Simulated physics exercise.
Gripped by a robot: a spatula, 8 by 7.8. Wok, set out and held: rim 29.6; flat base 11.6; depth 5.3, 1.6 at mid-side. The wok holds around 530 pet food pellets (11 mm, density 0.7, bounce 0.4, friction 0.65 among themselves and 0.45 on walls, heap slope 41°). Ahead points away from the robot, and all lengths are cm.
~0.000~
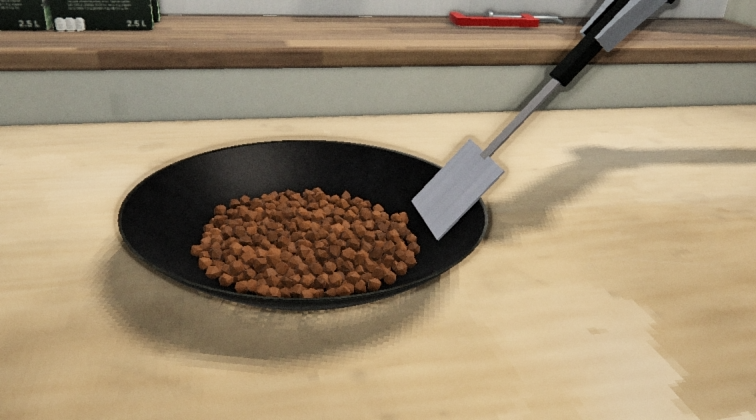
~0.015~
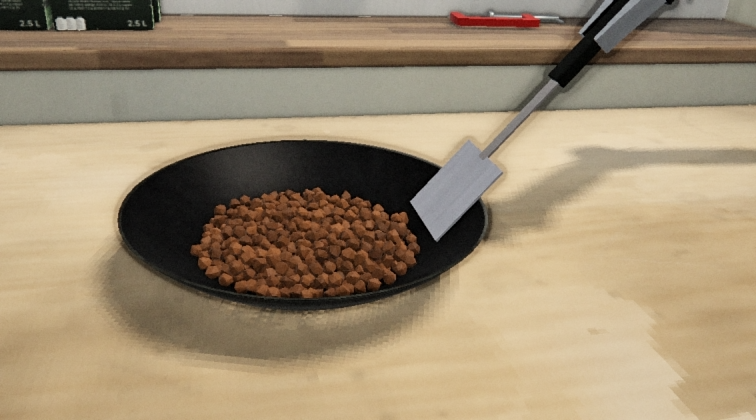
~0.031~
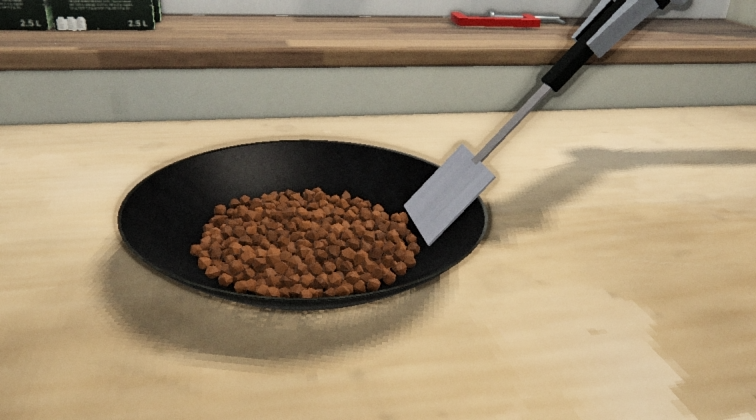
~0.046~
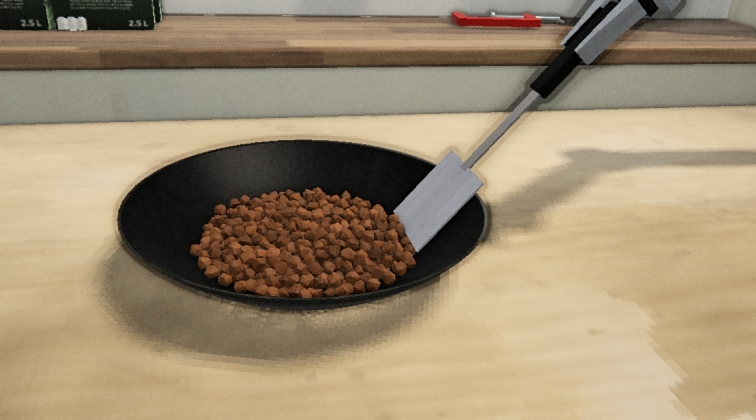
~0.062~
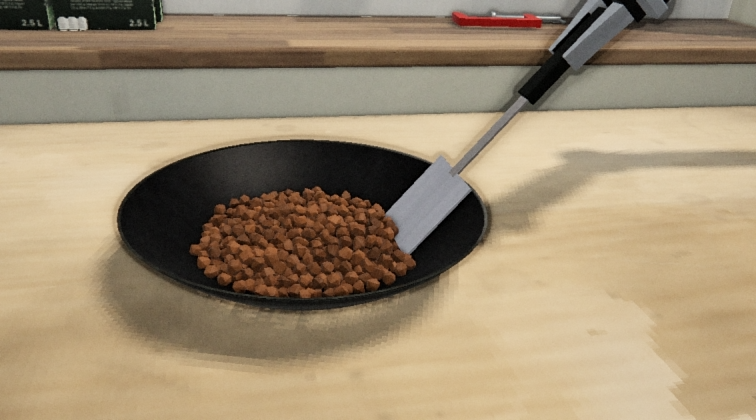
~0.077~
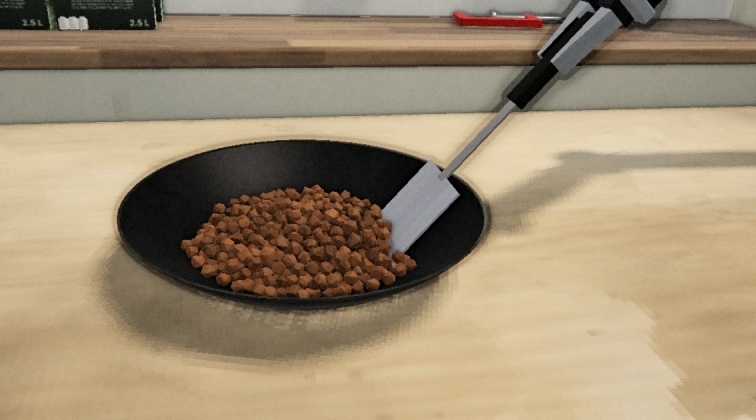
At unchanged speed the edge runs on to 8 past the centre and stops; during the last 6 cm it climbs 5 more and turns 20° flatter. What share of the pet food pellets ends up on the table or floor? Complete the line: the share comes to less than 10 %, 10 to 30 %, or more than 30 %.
The share comes to less than 10 %.
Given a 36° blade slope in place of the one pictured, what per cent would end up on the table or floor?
That gives about 5 in a hundred.
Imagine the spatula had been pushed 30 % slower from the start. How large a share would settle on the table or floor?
The share on the table or floor would be about 0 percent.
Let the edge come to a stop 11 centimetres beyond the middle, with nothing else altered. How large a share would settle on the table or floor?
Then around 25 per cent.
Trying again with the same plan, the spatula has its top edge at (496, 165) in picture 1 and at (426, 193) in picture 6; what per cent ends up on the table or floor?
I'd put it at roughly 25 per cent.
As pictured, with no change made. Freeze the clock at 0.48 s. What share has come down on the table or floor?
Share at that moment: Roughly 5 %.
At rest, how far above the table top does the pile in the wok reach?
About 6.5 cm above the table.
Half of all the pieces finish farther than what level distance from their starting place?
5 cm.
After 0.16 s, sloping 49°, highest piece 5 above the table; 530 in the wok.
After 0.24 s, sloping 42°, highest piece 6 above the table; 530 in the wok.
After 0.48 s, sloping 29°, highest piece 7 above the table; 495 in the wok, 29 on the table or floor, 6 on the blade or in flight.
After 1.53 s, sloping 29°, highest piece 6 above the table; 494 in the wok, 36 on the table or floor.
In the end, 494 in the wok, 36 on the table or floor. That is 7 % on the table or floor.
